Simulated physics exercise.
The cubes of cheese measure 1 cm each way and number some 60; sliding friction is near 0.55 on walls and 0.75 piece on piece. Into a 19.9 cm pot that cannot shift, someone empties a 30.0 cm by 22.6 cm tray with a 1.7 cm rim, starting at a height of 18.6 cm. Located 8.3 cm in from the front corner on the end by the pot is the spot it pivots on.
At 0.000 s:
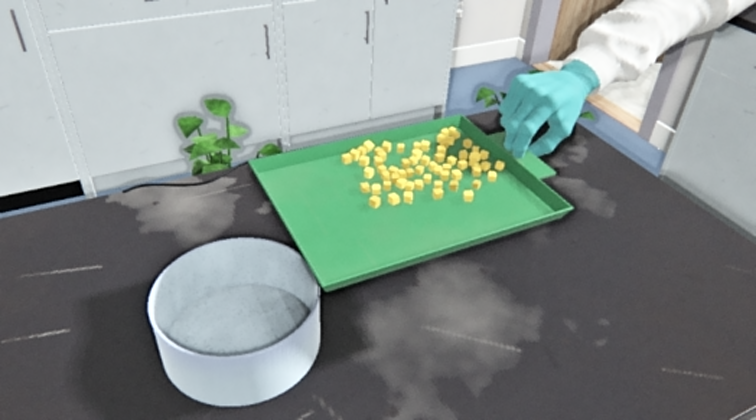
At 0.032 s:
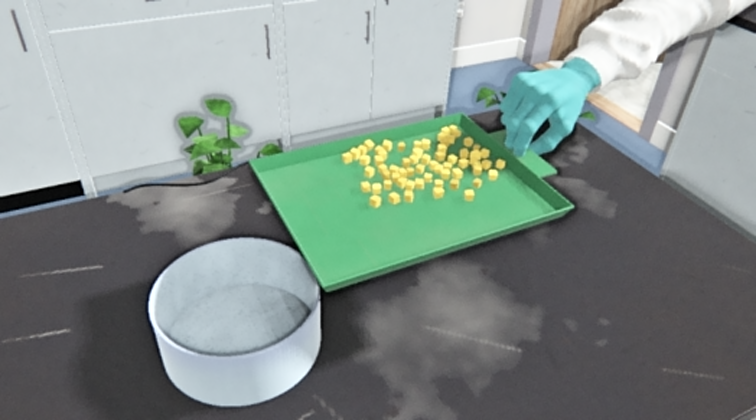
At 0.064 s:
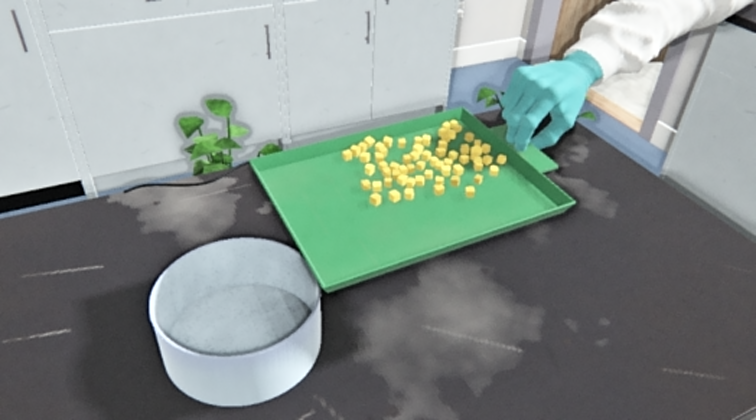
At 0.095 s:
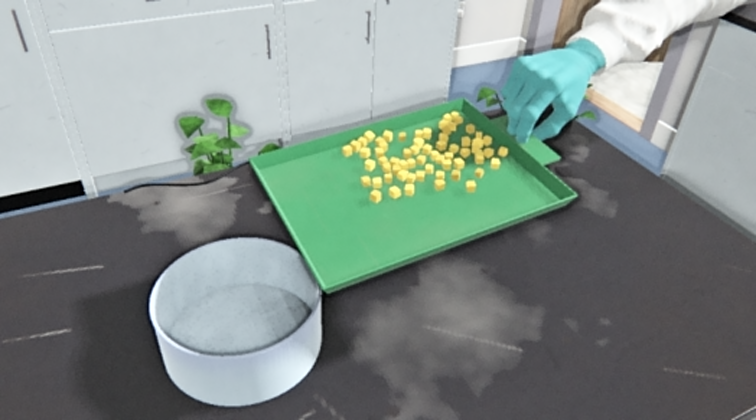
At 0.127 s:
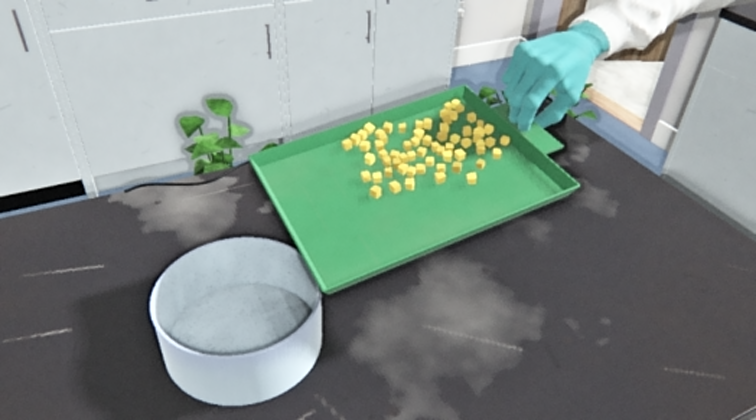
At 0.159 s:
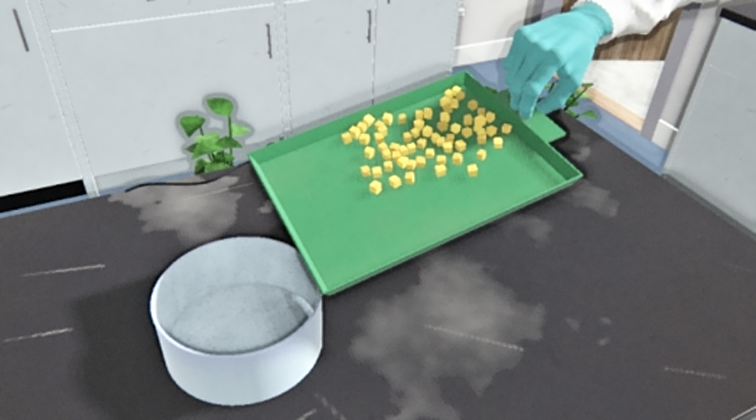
At first, a green tray scattered with small yellow cubes rests on a dark, smudged countertop beside an empty round pot, a teal-gloved hand at its far right end. The hand then raises that end, slowly and then faster, tilting the tray slightly toward the pot while the cubes stay spread near the far side.
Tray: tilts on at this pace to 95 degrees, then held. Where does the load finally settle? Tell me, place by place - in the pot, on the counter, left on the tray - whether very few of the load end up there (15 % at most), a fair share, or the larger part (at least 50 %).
Pot - a fair share, counter - the larger part, tray - very few.
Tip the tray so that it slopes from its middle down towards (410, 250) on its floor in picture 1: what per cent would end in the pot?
That would be close to 0 per cent.
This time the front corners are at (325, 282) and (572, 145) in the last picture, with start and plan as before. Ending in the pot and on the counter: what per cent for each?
Final per cent - pot 80, counter 20.
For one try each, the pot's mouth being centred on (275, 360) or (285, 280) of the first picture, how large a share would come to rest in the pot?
Near 95 and 10 percent, one try each.
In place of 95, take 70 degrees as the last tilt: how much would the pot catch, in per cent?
It would be near 20 per cent.
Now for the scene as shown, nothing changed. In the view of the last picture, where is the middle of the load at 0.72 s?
Near (294, 293).
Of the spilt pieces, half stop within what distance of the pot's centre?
About 24 centimetres.
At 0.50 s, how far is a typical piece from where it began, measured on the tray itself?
By then it sits near 3 cm from where it began.
After 0.50 s, tilt 53 degrees; the tray holds 100 %, the pot 0 %.
After 0.72 s, tilt 79 degrees; the tray holds 50 %, the pot 0 %.
Then, at 1.06 s, tilt 95 degrees; the tray holds 0 %, the pot 25 %.
By 2.1 s all is still; pot 25 %, counter 75 %, tray 0 %.
